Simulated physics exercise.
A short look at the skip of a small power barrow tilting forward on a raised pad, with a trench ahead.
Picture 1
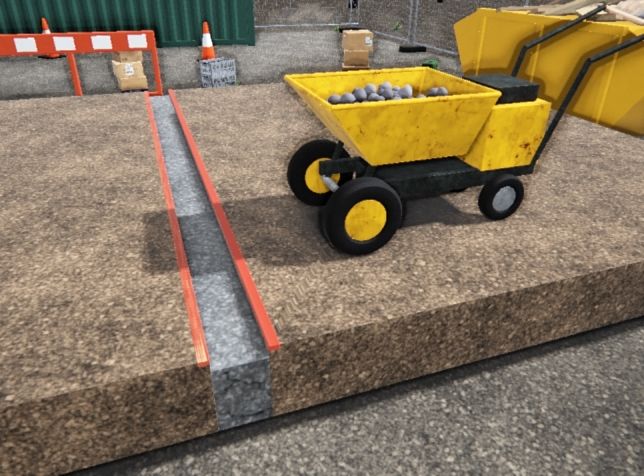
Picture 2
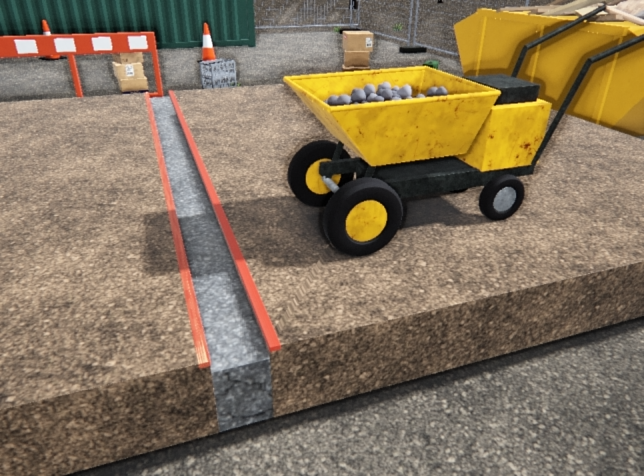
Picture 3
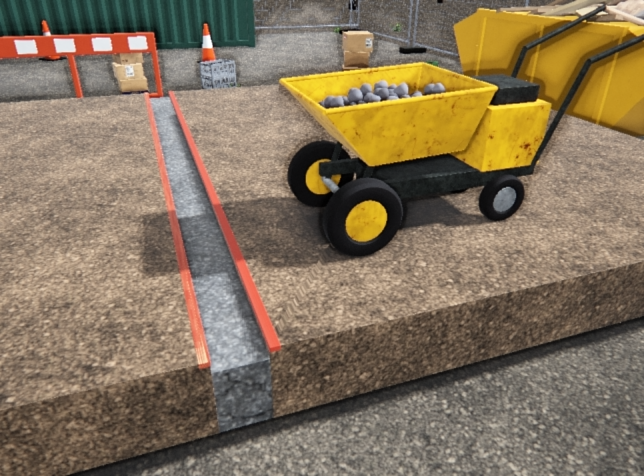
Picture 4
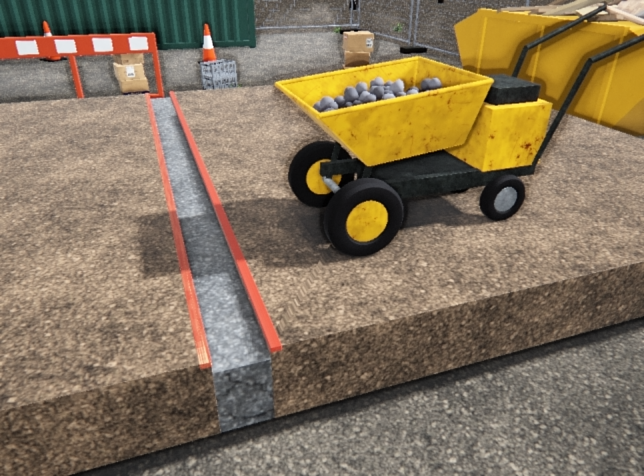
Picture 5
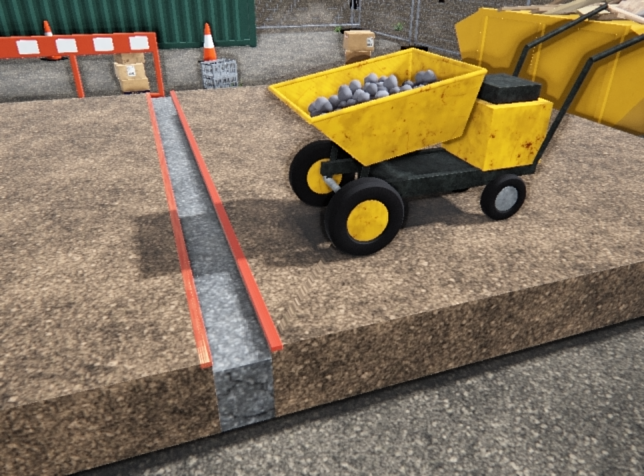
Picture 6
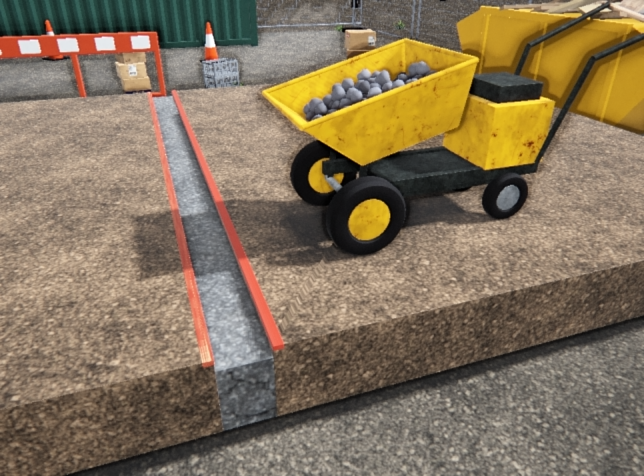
A building site with a raised, brown gravelly pad is seen from slightly above, with a green container, orange-and-white barrier and cones behind. A yellow power barrow with black tyres stands right of centre, its skip holding grey cobbles, while a narrow grey trench edged in orange runs down the left. The skip sits level, then tilts gradually forward to the left, its lip lowering and the cobbles tilting with it, while the wheels stay put and the view barely shifts.
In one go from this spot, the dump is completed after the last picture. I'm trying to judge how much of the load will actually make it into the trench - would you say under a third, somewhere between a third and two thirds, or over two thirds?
The trench will take in at least a third and at most two thirds.
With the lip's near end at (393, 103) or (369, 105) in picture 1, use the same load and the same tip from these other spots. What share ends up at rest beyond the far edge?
Position 1 near 0 %, position 2 near 10 %.
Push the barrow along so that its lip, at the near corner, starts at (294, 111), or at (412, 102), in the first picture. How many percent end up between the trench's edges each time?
Near 20 % and 20 %.
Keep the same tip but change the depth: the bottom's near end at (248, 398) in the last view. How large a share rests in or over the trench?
I'd guess close to 80 percent.
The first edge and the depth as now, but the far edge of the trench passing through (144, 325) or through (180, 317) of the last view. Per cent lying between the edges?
80 and 60 percent.
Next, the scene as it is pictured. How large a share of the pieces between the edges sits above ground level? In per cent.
About 60 per cent.
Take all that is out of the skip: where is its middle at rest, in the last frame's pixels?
Close to (203, 245) in the last picture.
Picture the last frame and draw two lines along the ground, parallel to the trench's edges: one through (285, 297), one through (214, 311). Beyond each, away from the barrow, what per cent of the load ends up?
Roughly 80 per cent, then roughly 30 per cent.
Just after the last frame, skip tipped steeply; every one in the skip.
A moment on, skip tipped right over; roughly two thirds in the skip; roughly a quarter in or heaped over the trench; just a few beyond it; just a few falling.
Further on, skip tipped right over; roughly a quarter in the skip; about a tenth short of the trench; roughly half in or heaped over the trench; roughly a quarter beyond it.
When it is over, skip tipped right over; roughly a quarter in the skip; about a tenth short of the trench; roughly half in or heaped over the trench; roughly a quarter beyond it.
